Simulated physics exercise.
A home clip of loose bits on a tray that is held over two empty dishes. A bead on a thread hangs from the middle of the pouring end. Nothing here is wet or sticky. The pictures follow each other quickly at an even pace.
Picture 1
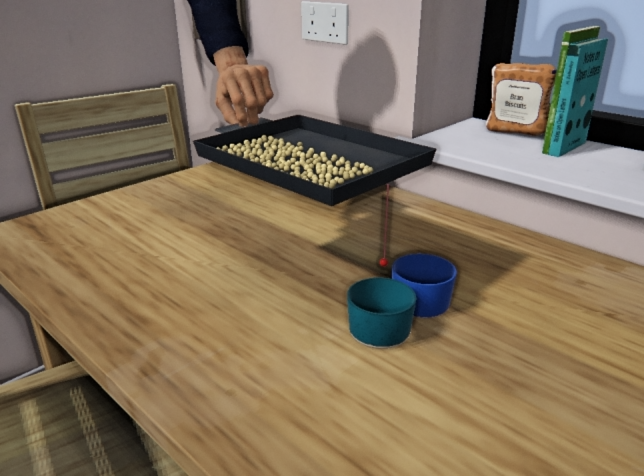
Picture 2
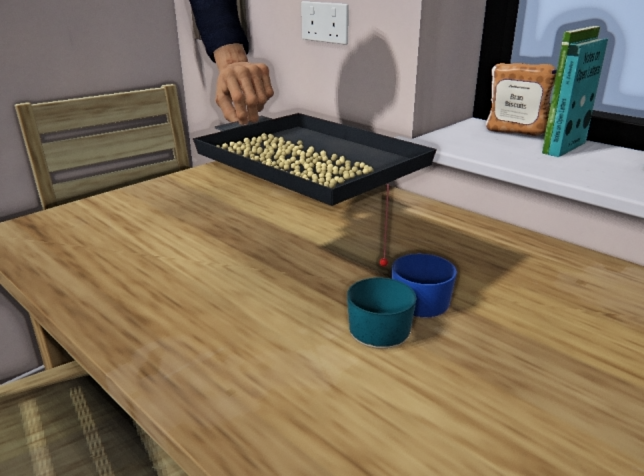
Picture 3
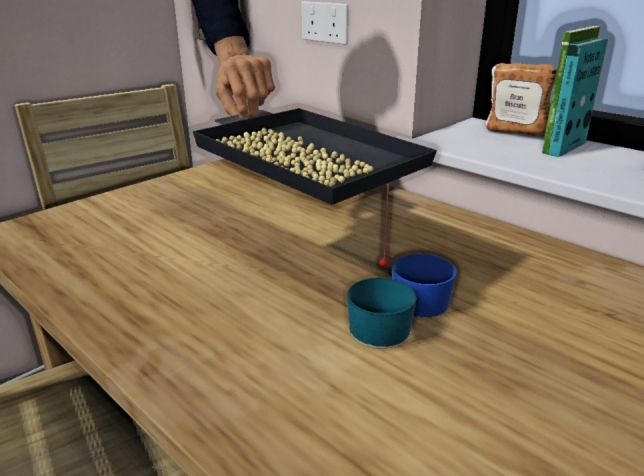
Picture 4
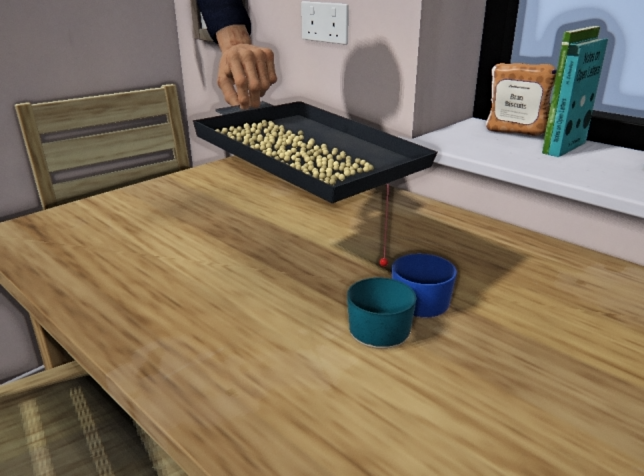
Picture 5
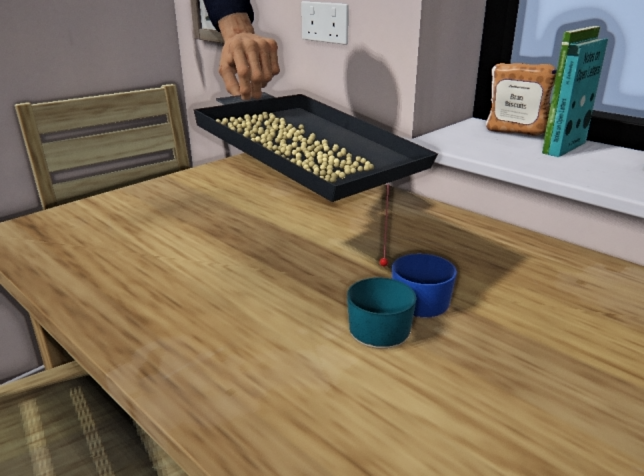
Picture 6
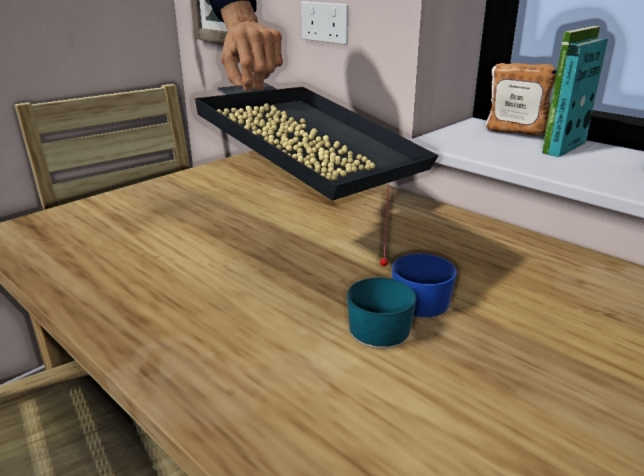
A hand tilting a dark tray of soya beans slightly down toward its right corner above two empty dishes, teal and blue.
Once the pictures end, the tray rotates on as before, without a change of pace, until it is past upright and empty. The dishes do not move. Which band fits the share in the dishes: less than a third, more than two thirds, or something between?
They take from one third to two thirds between them.
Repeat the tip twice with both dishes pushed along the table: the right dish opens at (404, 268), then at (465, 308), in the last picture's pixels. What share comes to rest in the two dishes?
About 20 and 0 per cent.
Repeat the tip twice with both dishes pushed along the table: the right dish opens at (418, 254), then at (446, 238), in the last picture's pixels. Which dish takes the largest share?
The first try: The right dish. The second: Left.
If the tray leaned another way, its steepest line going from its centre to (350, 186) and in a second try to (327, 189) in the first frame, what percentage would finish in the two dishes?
The first gives 40 %, the second 10 %.
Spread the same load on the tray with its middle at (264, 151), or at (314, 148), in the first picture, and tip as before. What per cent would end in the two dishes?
The first gives 50 %, the second 40 %.
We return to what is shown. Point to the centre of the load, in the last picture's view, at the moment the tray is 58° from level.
Around (398, 167).
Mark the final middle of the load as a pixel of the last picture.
Around (431, 295).
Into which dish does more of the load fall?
The winner is the right dish.
Just after the last frame, tray tipped steeply; almost all on the tray; just a few outside both; about a tenth in the air.
A moment on, tray tipped right over; the larger part on the tray; about a tenth in the right dish; just a few outside both; roughly a quarter in the air.
Further on, tray tipped past a quarter turn; roughly half in the right dish; roughly half outside both.
When it is over, tray tipped past a quarter turn; not one in the left dish; roughly half in the right dish; roughly half outside both.
